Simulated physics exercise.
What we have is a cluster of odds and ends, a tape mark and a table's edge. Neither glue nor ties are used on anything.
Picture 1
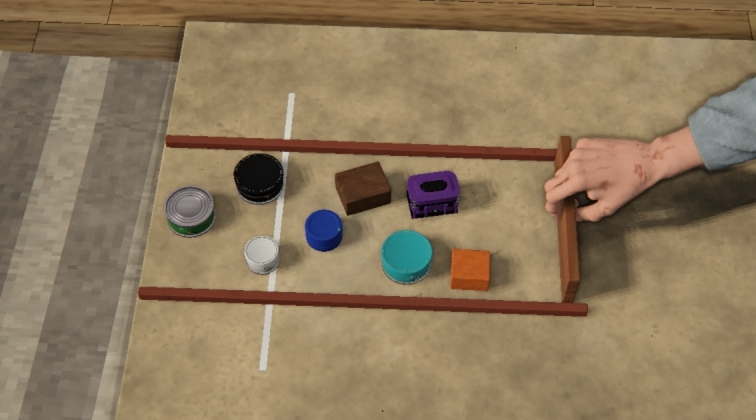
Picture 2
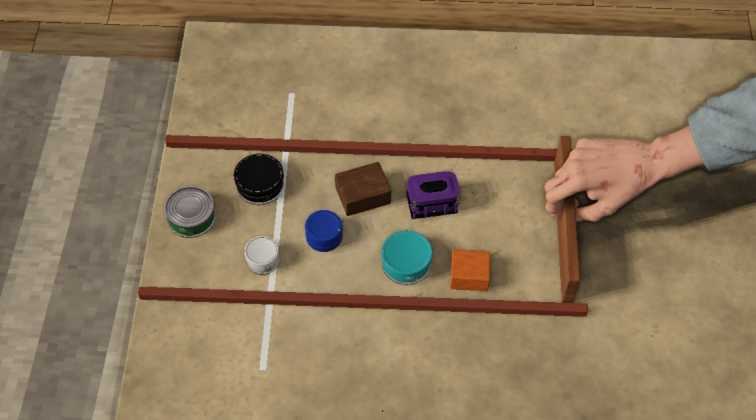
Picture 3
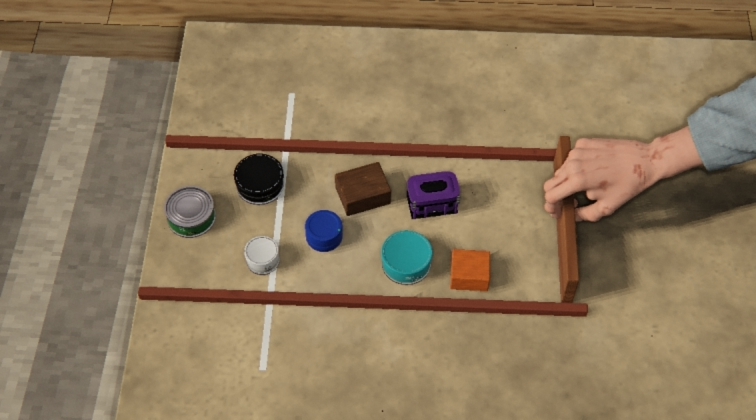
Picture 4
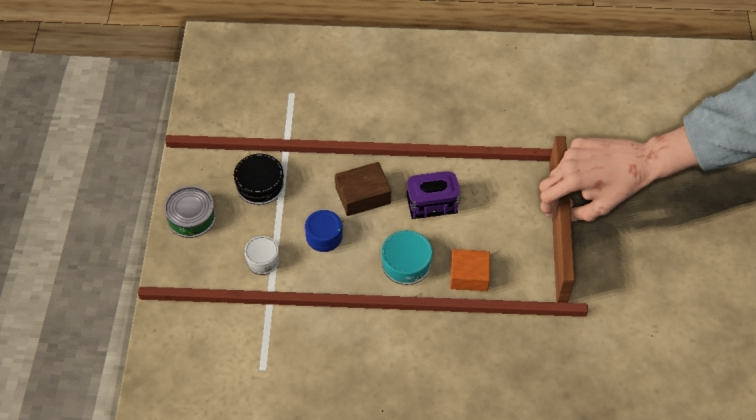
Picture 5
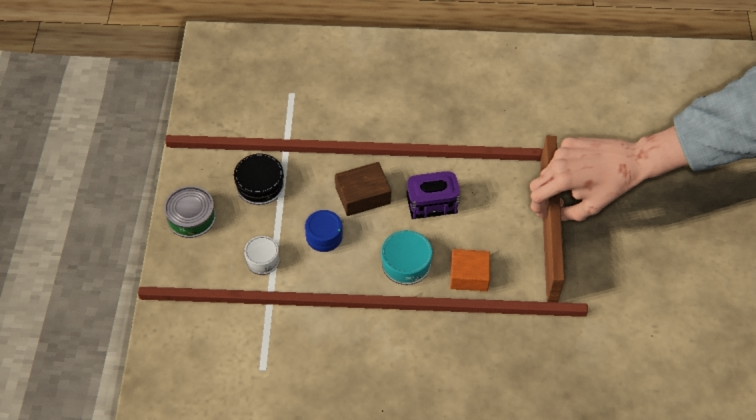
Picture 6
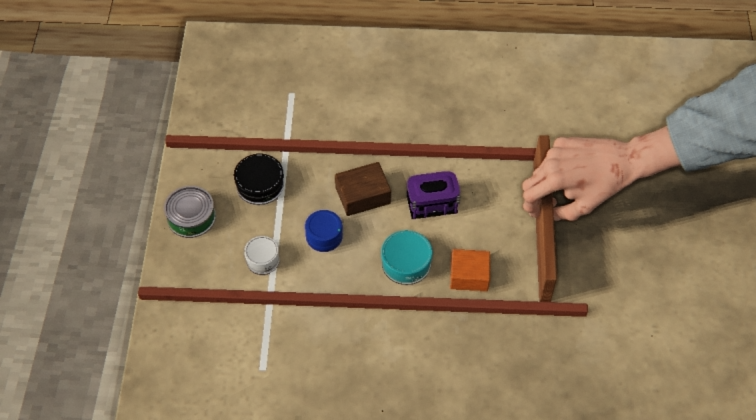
Hand sliding a wooden board slightly left between two red rails, while the pots, tins and blocks ahead stay still.
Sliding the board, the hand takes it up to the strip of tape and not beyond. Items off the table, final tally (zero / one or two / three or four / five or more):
Final tally: Zero.
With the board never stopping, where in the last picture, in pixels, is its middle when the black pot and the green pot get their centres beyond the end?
Near (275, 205) and (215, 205).
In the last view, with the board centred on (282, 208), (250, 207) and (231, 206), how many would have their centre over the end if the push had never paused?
The numbers past the end are 0, 2 and 2.
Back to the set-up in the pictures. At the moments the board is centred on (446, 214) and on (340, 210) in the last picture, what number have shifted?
Moved so far: 3, later 7.
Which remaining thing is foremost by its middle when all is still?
Answer: The black pot.
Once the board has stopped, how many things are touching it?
3 of them.
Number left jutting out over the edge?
The overhang total is 1.
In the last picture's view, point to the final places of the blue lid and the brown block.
Around (260, 217), then around (211, 176).
Early on, none off yet; green pot at rest near (190, 212); black pot at rest near (259, 179); white pot at rest near (262, 256).
Finally, the number that fall off is zero.
